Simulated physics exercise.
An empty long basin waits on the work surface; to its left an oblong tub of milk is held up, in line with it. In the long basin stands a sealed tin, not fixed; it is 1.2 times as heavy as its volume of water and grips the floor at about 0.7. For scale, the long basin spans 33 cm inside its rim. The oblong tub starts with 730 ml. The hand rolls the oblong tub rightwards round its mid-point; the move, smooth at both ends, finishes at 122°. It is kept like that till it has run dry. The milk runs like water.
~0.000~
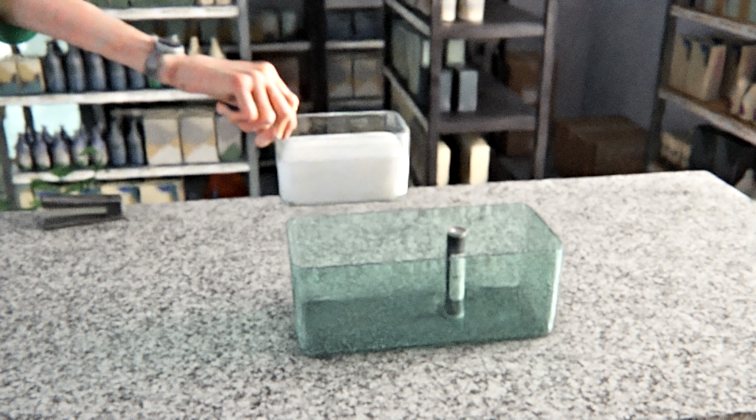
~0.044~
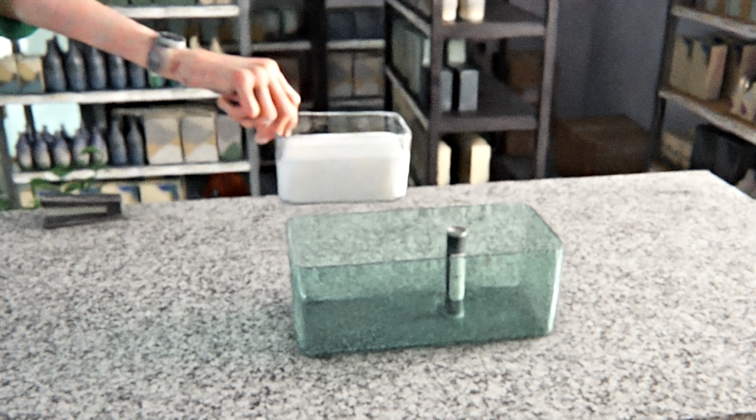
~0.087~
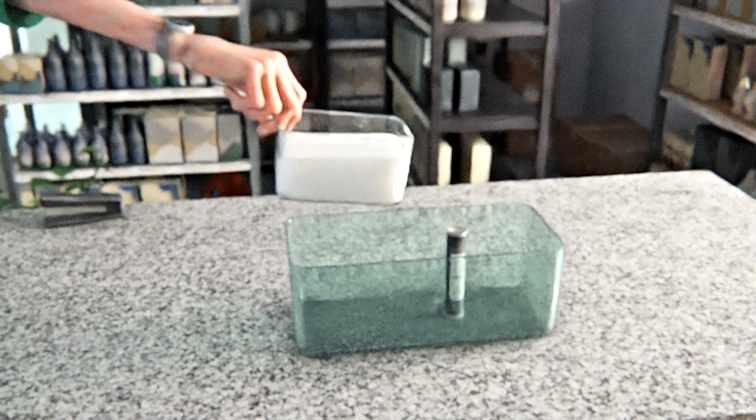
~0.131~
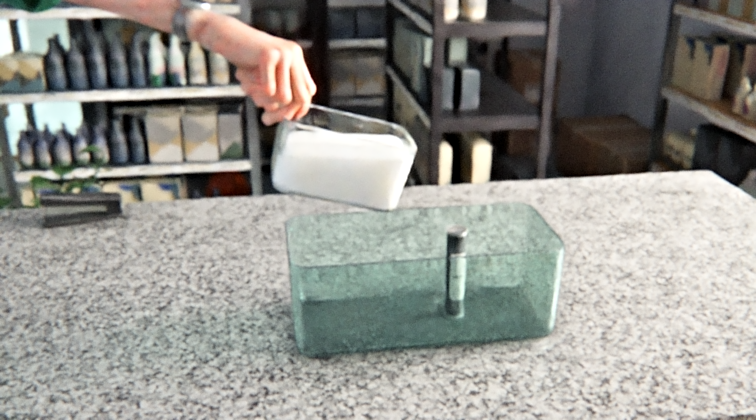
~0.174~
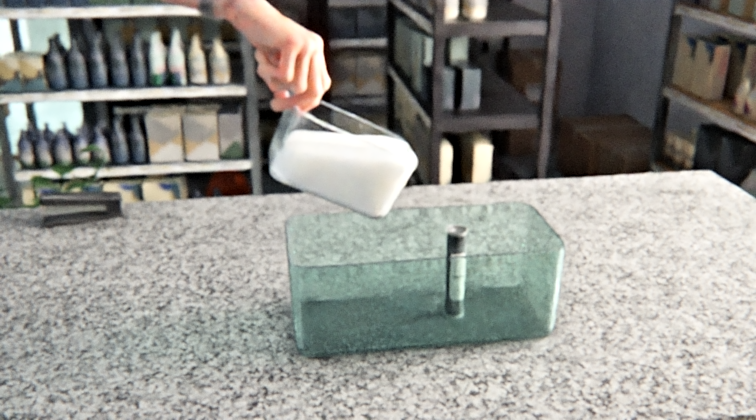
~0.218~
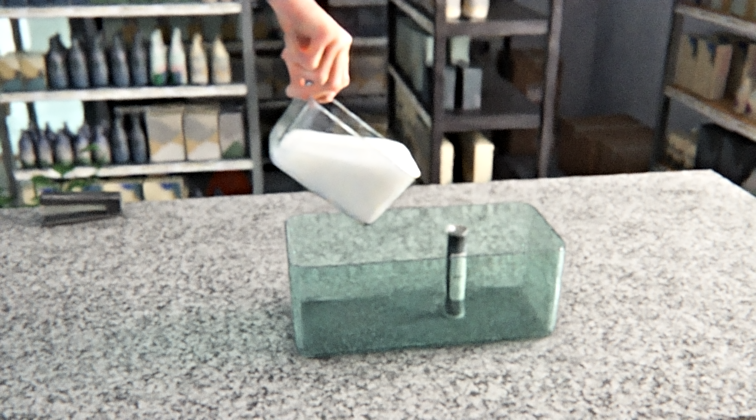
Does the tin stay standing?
The tin goes over.
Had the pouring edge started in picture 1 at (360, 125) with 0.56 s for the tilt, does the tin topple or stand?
Then it stays up.
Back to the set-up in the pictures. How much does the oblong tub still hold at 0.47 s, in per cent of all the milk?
Near 10 in a hundred.
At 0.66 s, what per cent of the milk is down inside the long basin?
About 96 per cent.
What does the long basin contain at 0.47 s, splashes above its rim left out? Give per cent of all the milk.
Some 72 per cent.
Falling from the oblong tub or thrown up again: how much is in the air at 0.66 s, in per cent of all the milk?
Near 3 in a hundred.
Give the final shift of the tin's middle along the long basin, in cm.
About 6.5 cm.
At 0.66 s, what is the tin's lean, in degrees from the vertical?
It is at some 5°.
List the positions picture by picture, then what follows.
It leans 0°; its right rim is at (403, 124); the milk meets the walls at (278, 148) and (400, 141); the long basin's rim runs from (289, 243) to (546, 226); the tin's top is at (457, 234), in the first frame.
It leans 2°; its right rim is at (404, 126); the milk meets the walls at (278, 146) and (400, 142), in the second frame.
It leans 7°; its right rim is at (406, 131); the milk meets the walls at (279, 144) and (401, 143), in the third frame.
It leans 16°; its right rim is at (409, 140); the milk meets the walls at (278, 144) and (404, 145), in the fourth frame.
It leans 27°; its right rim is at (410, 153); the milk meets the walls at (278, 142) and (407, 148), in the fifth frame.
It leans 40°; its right rim is at (408, 168); the milk meets the walls at (274, 137) and (405, 155); 4 per cent is over the edge, in the sixth frame.
After 0.47 s the tilt is 115° and 11 per cent is still to pour; the tin stands where it began.
After 0.66 s the tilt is 122° and 1 per cent is still to pour; the tin stands 2 cm from where it began.
After 0.85 s the tilt is 122° and 0 per cent is still to pour; the tin leans 20°.
After 1.06 s the tilt is 122° and 0 per cent is still to pour; the tin lies on its side.
In the end the tin lies on its side.
